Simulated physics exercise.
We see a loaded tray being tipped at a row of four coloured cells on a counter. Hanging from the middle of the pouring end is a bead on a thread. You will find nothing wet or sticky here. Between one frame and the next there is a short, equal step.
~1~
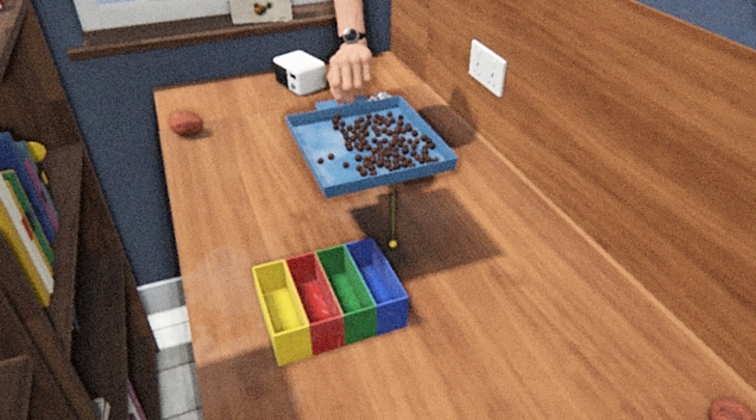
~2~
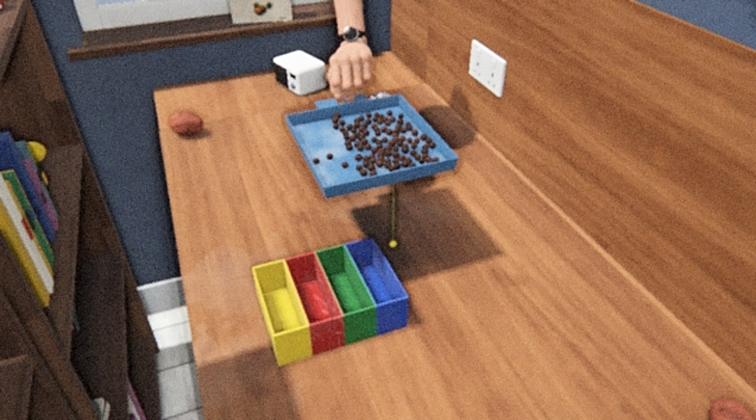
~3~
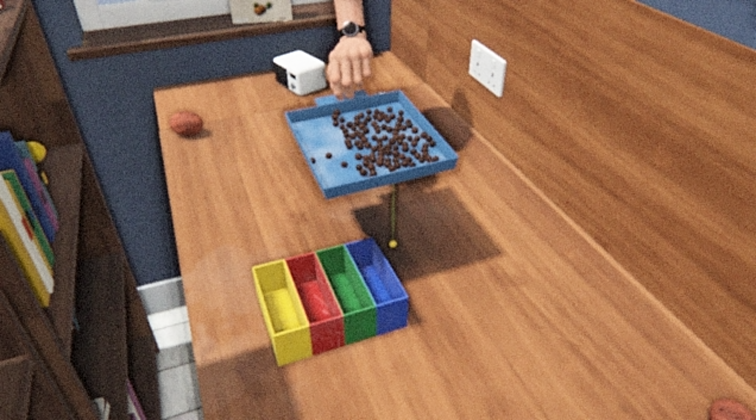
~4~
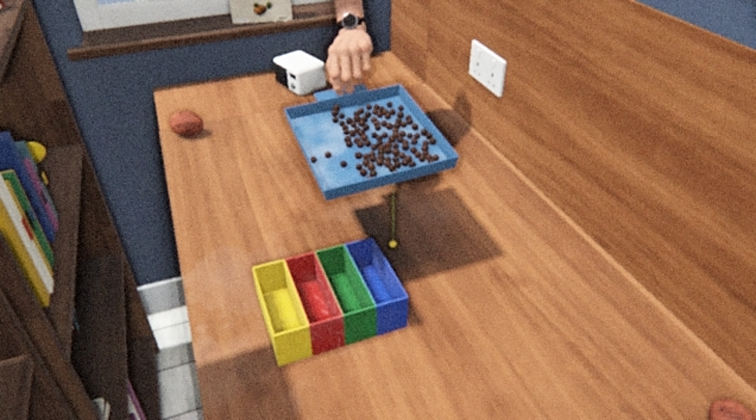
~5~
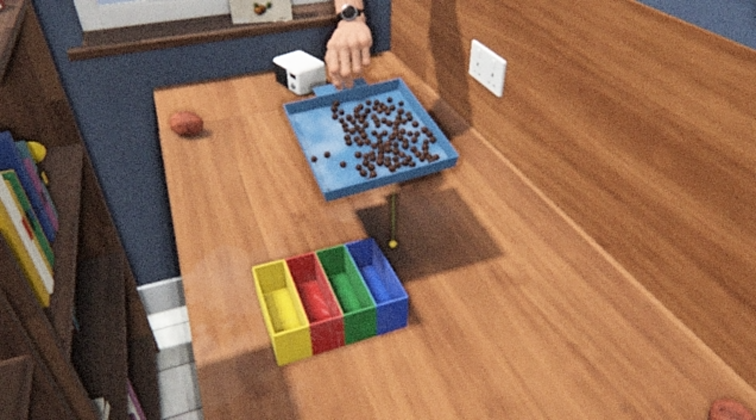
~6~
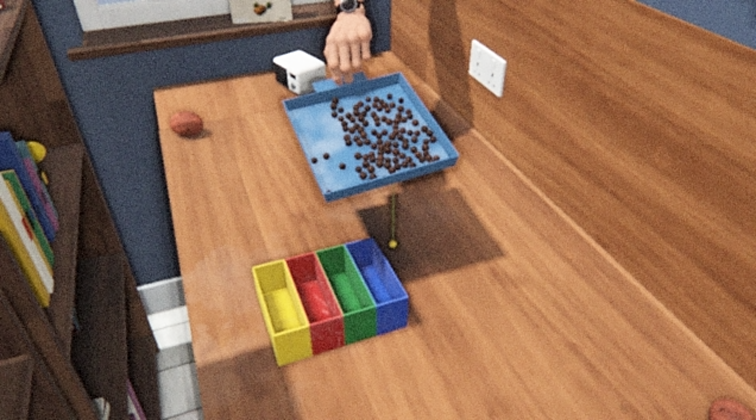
A hand slowly raises the back of a blue tray of brown balls above coloured cells.
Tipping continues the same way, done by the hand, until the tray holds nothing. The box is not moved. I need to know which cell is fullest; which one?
That is the green cell.
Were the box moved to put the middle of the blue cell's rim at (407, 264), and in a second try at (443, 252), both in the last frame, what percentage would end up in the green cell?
Close to 10 in a hundred first, close to 0 in a hundred second.
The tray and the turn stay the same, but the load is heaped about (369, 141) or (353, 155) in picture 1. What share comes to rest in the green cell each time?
It's 70 percent the first time and 60 percent the second.
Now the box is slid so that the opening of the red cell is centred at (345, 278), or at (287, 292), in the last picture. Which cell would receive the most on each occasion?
Run one gives red; run two gives the cell in blue.
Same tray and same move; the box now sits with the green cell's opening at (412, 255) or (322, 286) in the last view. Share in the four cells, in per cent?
First 60 %, then 80 %.
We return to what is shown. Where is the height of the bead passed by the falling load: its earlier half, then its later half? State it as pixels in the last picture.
The leading part at (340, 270), the rest of it at (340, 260).
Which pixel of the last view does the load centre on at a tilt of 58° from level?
Roughly (372, 161).
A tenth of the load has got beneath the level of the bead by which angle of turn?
That happens at around 90°.
Shortly afterwards, tray tipped steeply; the whole lot on the tray.
Next, tray tipped right over; near a quarter on the tray; near a third in the green cell; a little in the blue cell; a little in the red cell; only a few in the yellow cell; near a quarter falling or outside the box.
Some moments later, tray tipped past a quarter turn; near half in the green cell; near a quarter in the red cell; near a quarter in the blue cell; only a few in the yellow cell; a little falling or outside the box.
In the end, tray tipped past a quarter turn; near half in the green cell; near a quarter in the red cell; near a quarter in the blue cell; only a few in the yellow cell; a little outside the box.
